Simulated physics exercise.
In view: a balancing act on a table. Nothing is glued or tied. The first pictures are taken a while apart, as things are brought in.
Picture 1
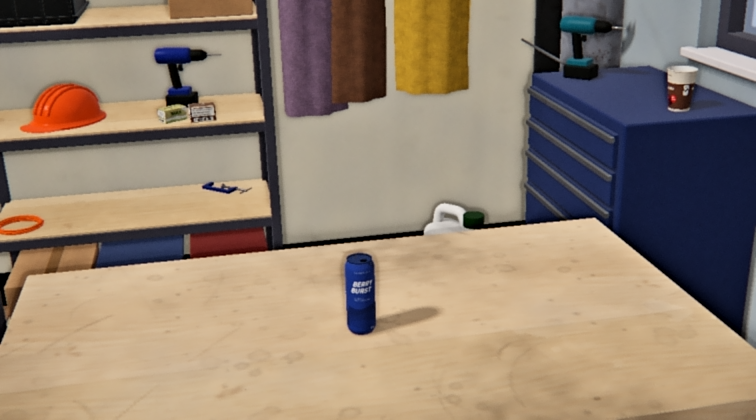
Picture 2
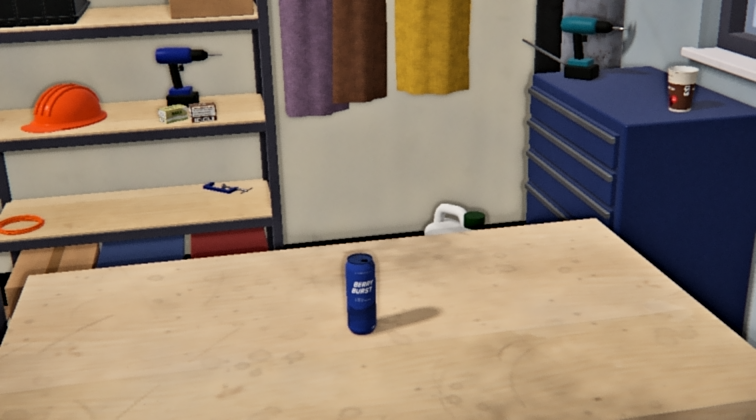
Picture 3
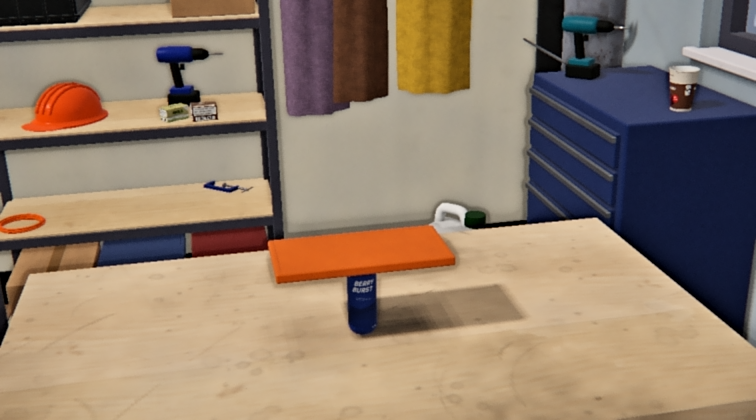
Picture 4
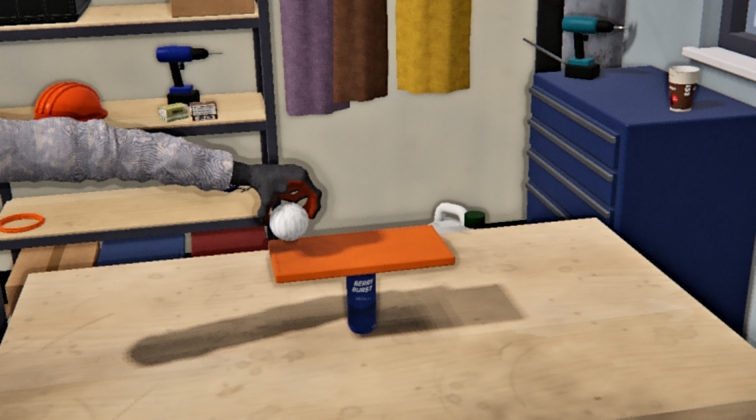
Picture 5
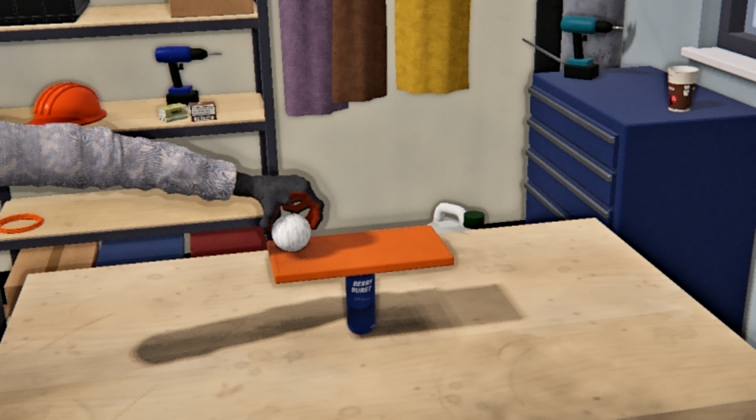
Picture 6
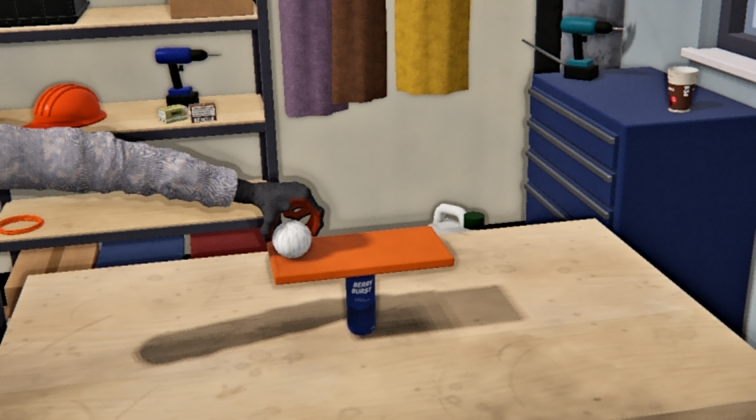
The video shows a blue can standing on a wooden table, then an orange slab lying across its top. A gloved hand reaches in from the left and lowers a white ball-shaped object onto the slab's left end.
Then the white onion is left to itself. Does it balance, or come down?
As it turns out, it loses its balance.
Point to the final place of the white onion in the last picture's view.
At about (295, 325).
Then, 0.40 s on from there, white onion now fallen; orange lid turned 75° from how it was put.
Then, 0.60 s on from there, orange lid on its side.
Then, 0.90 s on from there, orange lid now fallen; blue can turned 5° from how it was put.
In the end, fallen, orange lid and white onion; moved from the start, blue can. At the end, from the last picture's camera, white onion near (295, 325). The stack comes apart.
